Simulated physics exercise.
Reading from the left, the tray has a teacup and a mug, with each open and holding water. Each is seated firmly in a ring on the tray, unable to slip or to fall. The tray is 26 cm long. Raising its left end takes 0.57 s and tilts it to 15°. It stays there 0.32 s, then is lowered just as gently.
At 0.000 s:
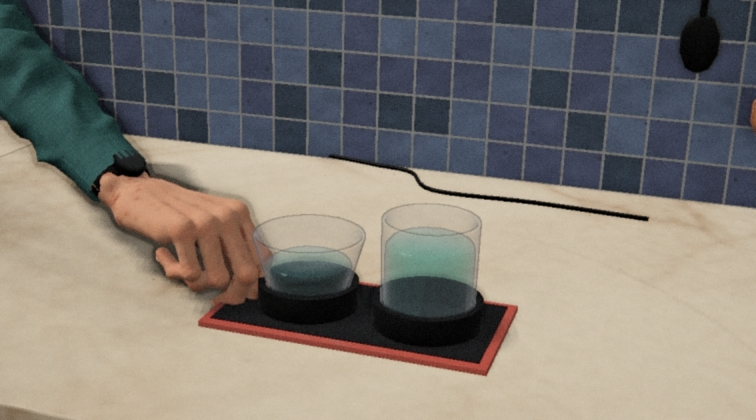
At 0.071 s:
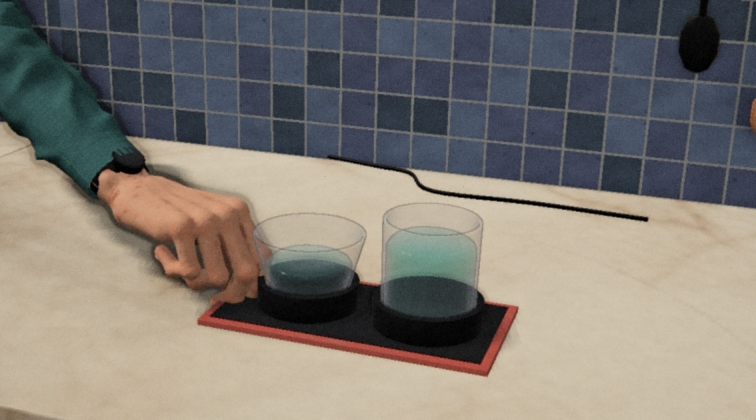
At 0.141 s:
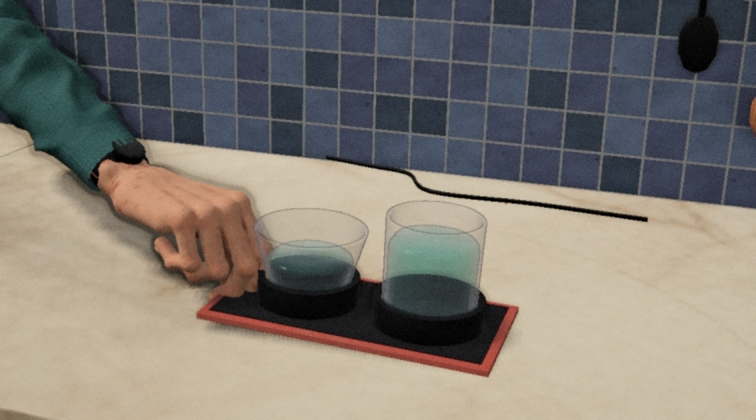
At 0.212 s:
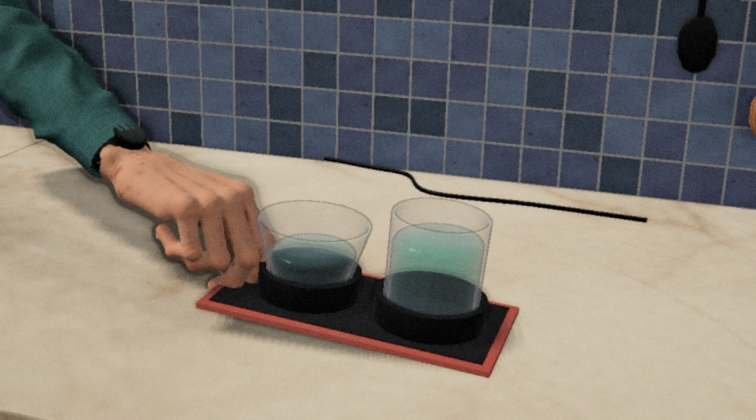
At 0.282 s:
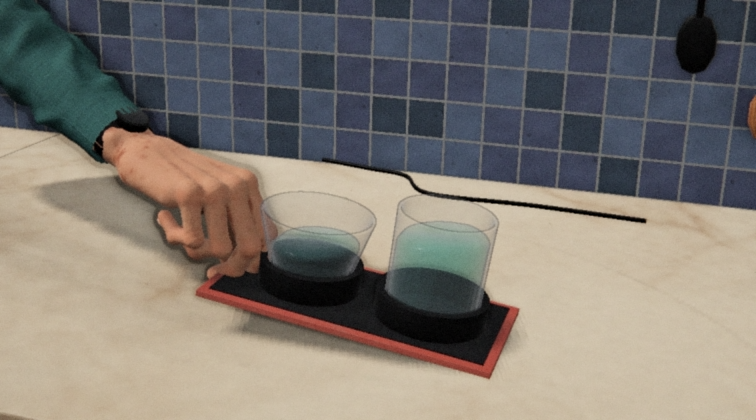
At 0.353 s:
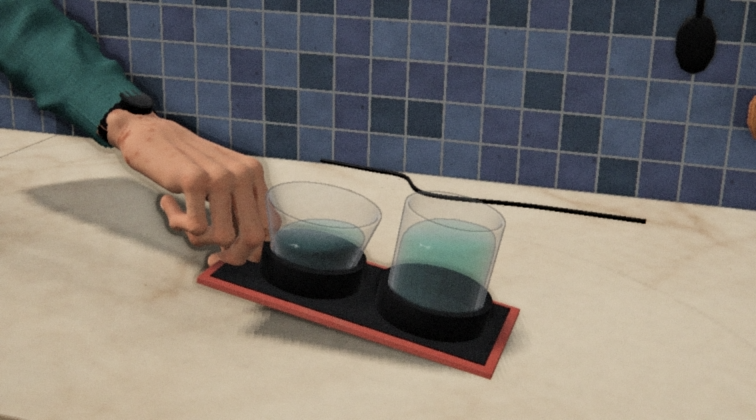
A hand in a teal sleeve with a black wristband reaches in from the left over a pale marble counter, seen from slightly above, against a wall of blue tiles. On a black tray edged in red stand two clear vessels of bluish-green water, a flared cup left of a straight-sided one. The hand slowly raises the tray's left end, tilting both cups rightward.
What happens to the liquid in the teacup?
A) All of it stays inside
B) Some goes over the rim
A, all of it stays inside.
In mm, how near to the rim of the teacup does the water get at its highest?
Roughly 15 mm.
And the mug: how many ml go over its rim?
I'd put it at close to 0 ml.
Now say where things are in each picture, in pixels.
It slopes 0°; teacup, level (271, 253) left, (353, 265) right, rim (362, 243); mug, level (389, 235) left, (476, 246) right, rim (478, 228); the water in the teacup stands 25 mm below the rim, in the first picture.
It slopes 1°; teacup, level (271, 251) left, (353, 264) right, in the second picture.
It slopes 2°; teacup, level (272, 246) left, (355, 261) right, in the third picture.
It slopes 5°; teacup, level (275, 240) left, (357, 254) right, in the fourth picture.
It slopes 7°; teacup, level (277, 232) left, (361, 247) right, in the fifth picture.
It slopes 10°; teacup, level (281, 225) left, (366, 238) right; mug, level (407, 225) left, (498, 240) right, in the sixth picture.
After 0.69 s the slope is 15°; losses from the left are 0, 0 ml.
After 1.03 s the slope is 13°; losses from the left are 0, 0 ml.
After 1.37 s the slope is 1°; losses from the left are 0, 0 ml.
After 1.71 s the slope is 0°; losses from the left are 0, 0 ml.
In the end losses from the left are 0, 0 ml.
